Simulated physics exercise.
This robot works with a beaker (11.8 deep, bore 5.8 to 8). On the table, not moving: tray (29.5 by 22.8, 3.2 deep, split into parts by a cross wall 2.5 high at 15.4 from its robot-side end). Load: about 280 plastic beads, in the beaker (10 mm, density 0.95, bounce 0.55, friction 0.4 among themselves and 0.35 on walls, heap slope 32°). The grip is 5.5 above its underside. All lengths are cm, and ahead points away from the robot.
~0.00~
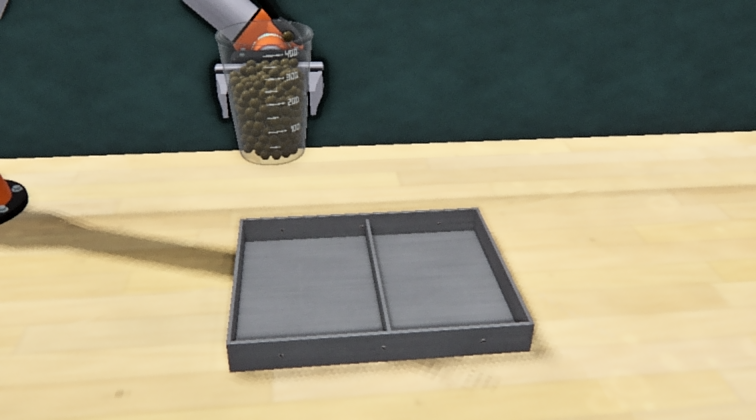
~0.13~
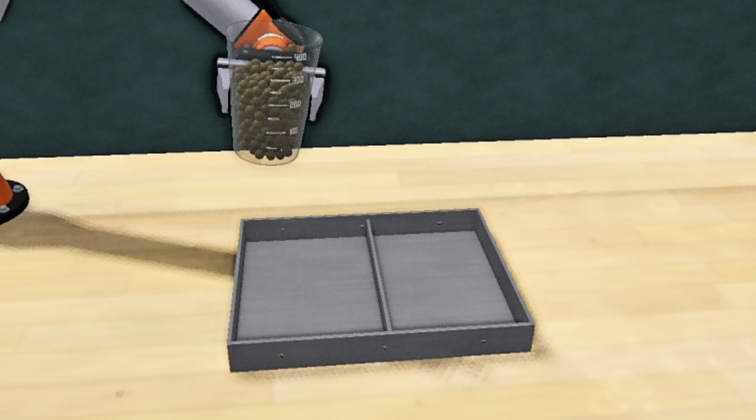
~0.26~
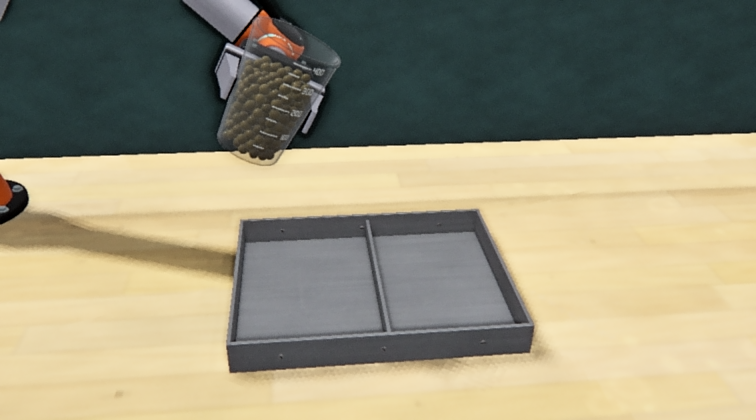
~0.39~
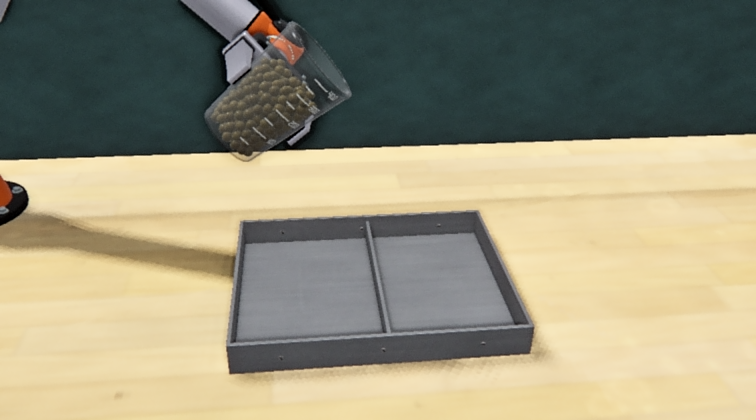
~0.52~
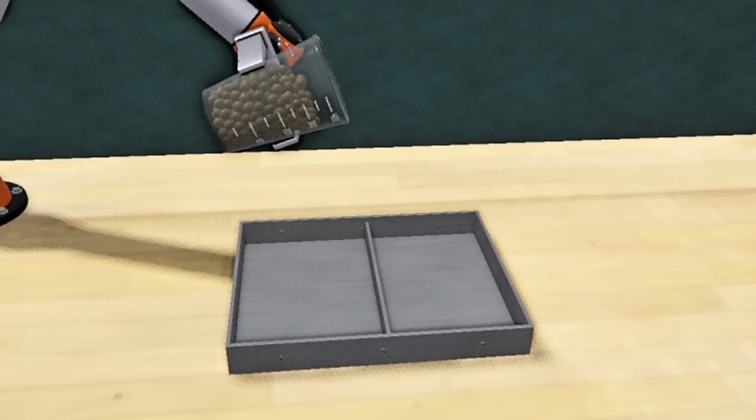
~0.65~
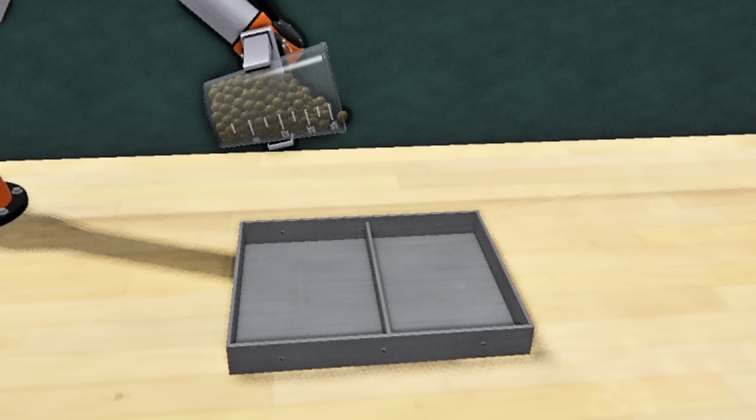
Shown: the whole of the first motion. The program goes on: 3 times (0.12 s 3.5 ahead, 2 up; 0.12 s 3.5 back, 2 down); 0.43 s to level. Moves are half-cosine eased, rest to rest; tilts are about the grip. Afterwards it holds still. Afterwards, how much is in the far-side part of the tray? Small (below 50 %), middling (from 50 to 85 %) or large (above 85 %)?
In the far-side part of the tray the share is middling, from 50 to 85 %.
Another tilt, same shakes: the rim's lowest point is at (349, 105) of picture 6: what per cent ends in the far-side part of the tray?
About 25 per cent.
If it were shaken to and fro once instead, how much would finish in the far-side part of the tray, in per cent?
Then about 40 per cent.
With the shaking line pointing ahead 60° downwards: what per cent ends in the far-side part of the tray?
About 10 per cent.
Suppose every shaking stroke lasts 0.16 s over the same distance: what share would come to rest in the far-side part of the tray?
In that case some 45 per cent.
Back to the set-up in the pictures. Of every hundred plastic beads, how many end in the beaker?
Some 25 per cent.
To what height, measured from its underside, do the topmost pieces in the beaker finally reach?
Roughly 4.5 cm.
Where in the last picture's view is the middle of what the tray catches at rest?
Near (452, 288).
After 1.11 s, tilted 78° forward, highest piece 24 above the table; 133 in the beaker, 104 in the far-side part, 7 in the robot-side part, 1 on the table or floor, 40 in flight or on a rim.
After 1.57 s, tilted 43° forward, highest piece 26 above the table; 178 in the far-side part, 74 in the beaker, 21 in the robot-side part, 9 on the table or floor, 3 in flight or on a rim.
After 2.00 s, level, highest piece 23 above the table; 181 in the far-side part, 74 in the beaker, 21 in the robot-side part, 9 on the table or floor.
After 3.05 s, level, highest piece 23 above the table; 181 in the far-side part, 74 in the beaker, 21 in the robot-side part, 9 on the table or floor.
In the end, 181 in the far-side part, 74 in the beaker, 21 in the robot-side part, 9 on the table or floor. That is 64 % in the far-side part of the tray.
